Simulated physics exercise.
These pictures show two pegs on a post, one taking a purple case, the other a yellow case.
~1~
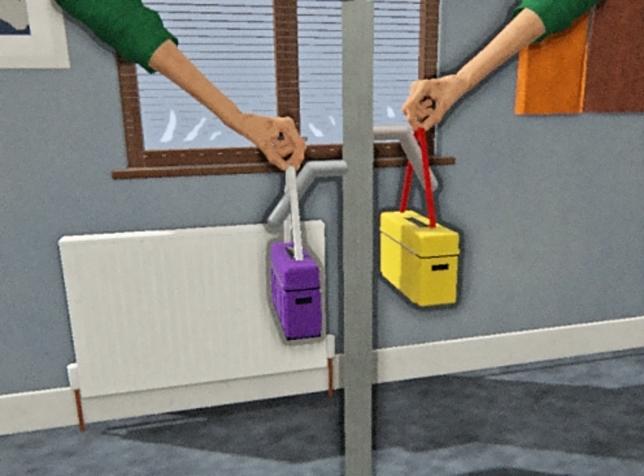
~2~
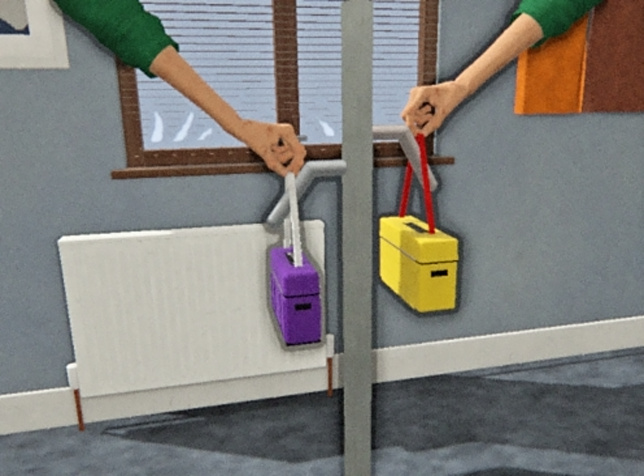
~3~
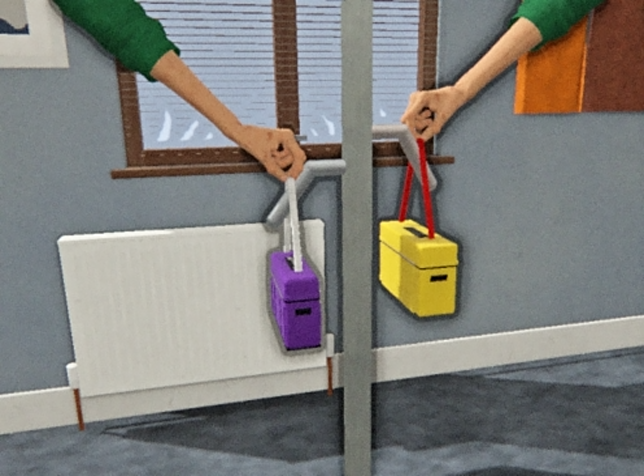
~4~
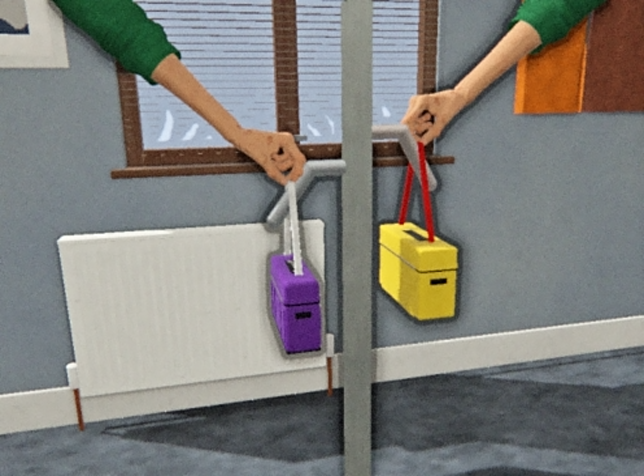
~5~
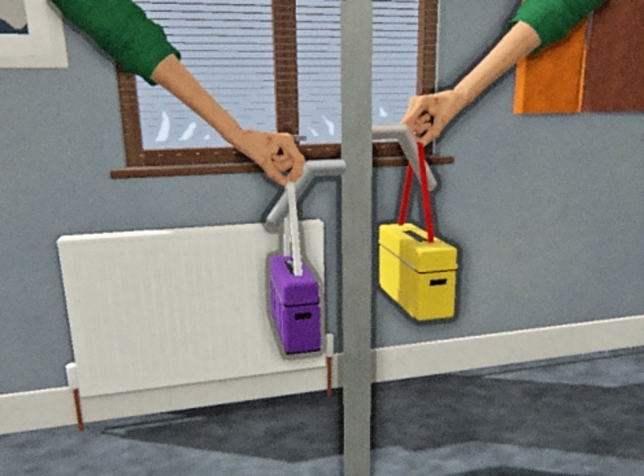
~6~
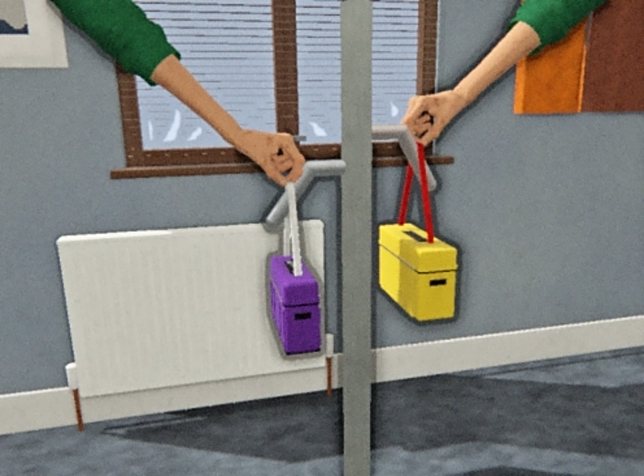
We see two green-sleeved arms holding a purple case by a white strap on the left and a yellow case by a red strap on the right, lowering both slightly beside sloping pegs on a grey post.
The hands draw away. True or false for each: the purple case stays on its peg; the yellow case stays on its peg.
Purple case staying put: False; yellow case staying put: False.
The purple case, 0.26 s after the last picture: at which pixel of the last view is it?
Near (296, 378) at that point.
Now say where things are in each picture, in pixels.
The first frame shows purple case (294, 286); yellow case (416, 255); left peg tip (275, 222); right peg tip (430, 185).
The second frame shows purple case (294, 292); yellow case (415, 260).
The third frame shows purple case (294, 296); yellow case (415, 264).
The fourth frame shows purple case (294, 300); yellow case (414, 267).
The fifth frame shows purple case (294, 300); yellow case (414, 268).
The sixth frame shows purple case (294, 300); yellow case (414, 268); left peg tip (273, 221), sloping steeply down; right peg tip (429, 184), sloping steeply down.
Then, 0.26 s on from there, purple case falling near (296, 378); yellow case falling near (412, 345).
Then, 0.50 s on from there, purple case on the floor; yellow case on the floor.
In the end, purple case on the floor; yellow case on the floor. The purple case comes down and the yellow case slips off its peg.
